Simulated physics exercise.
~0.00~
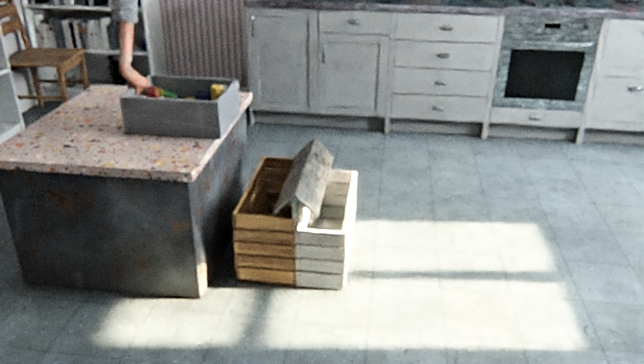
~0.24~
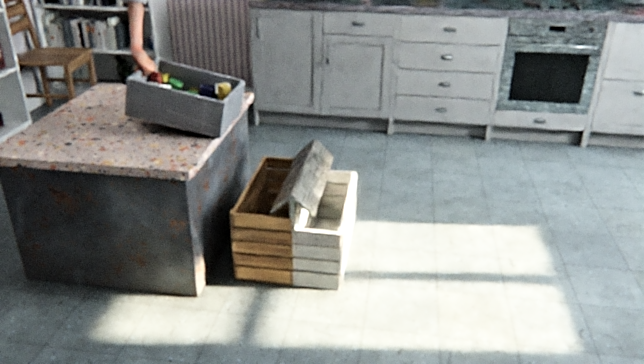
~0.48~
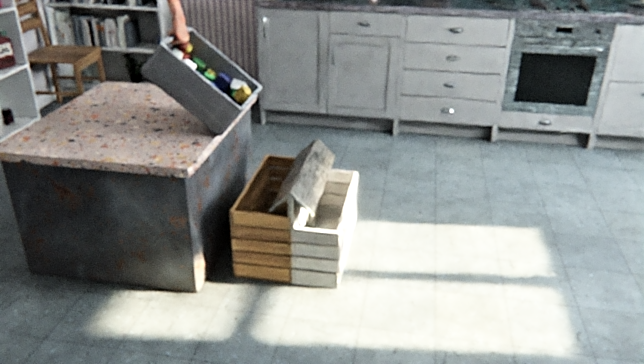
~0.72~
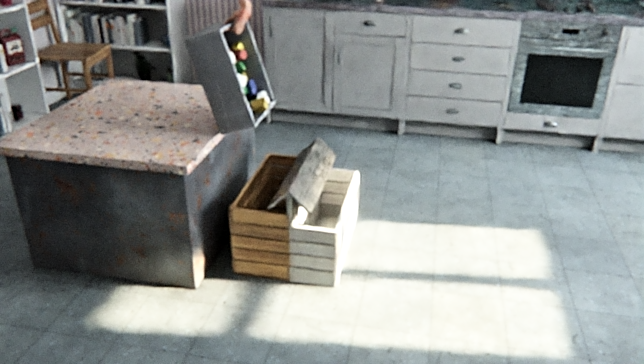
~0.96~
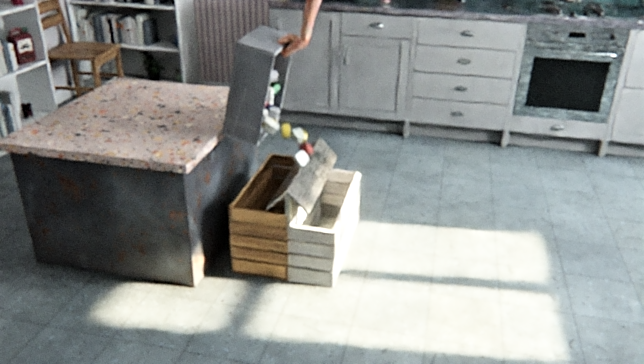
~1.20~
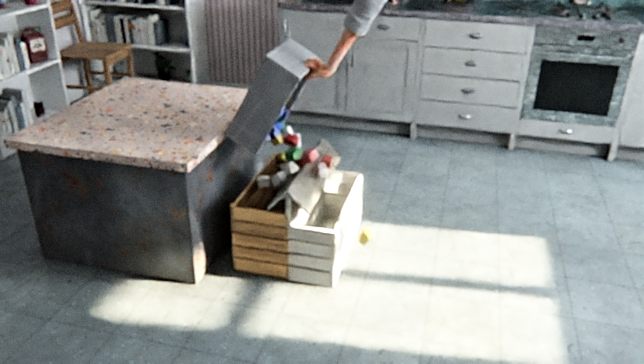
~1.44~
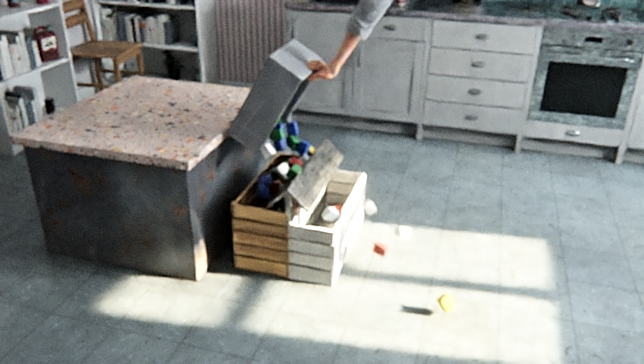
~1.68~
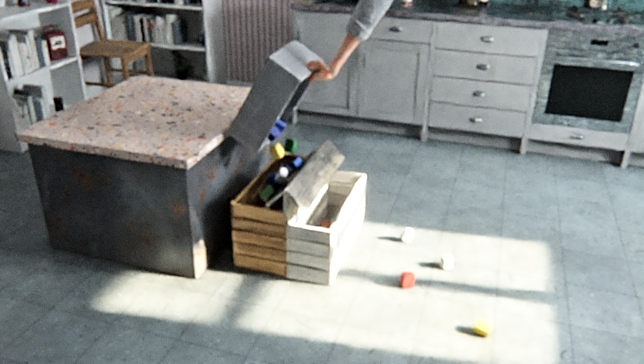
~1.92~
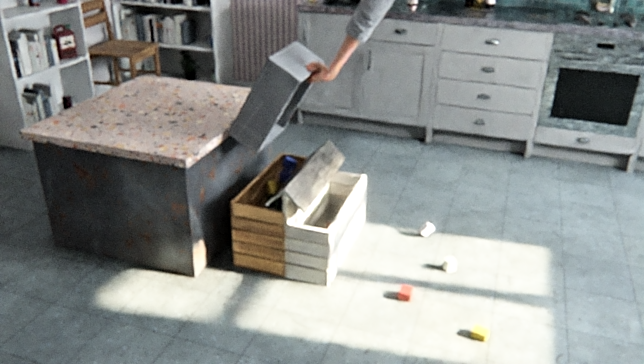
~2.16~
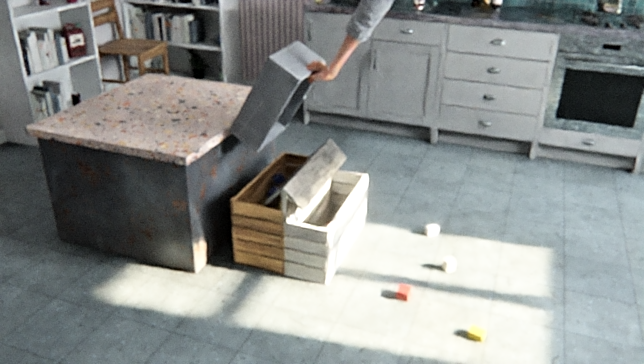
Colourful toy bricks tumbled from a grey tote as a hand tipped it steeply off a speckled-topped bench, most dropping into the wooden trough beside it, while a few cleared the ridge and the white tote and ended up scattered on the sunlit floor.
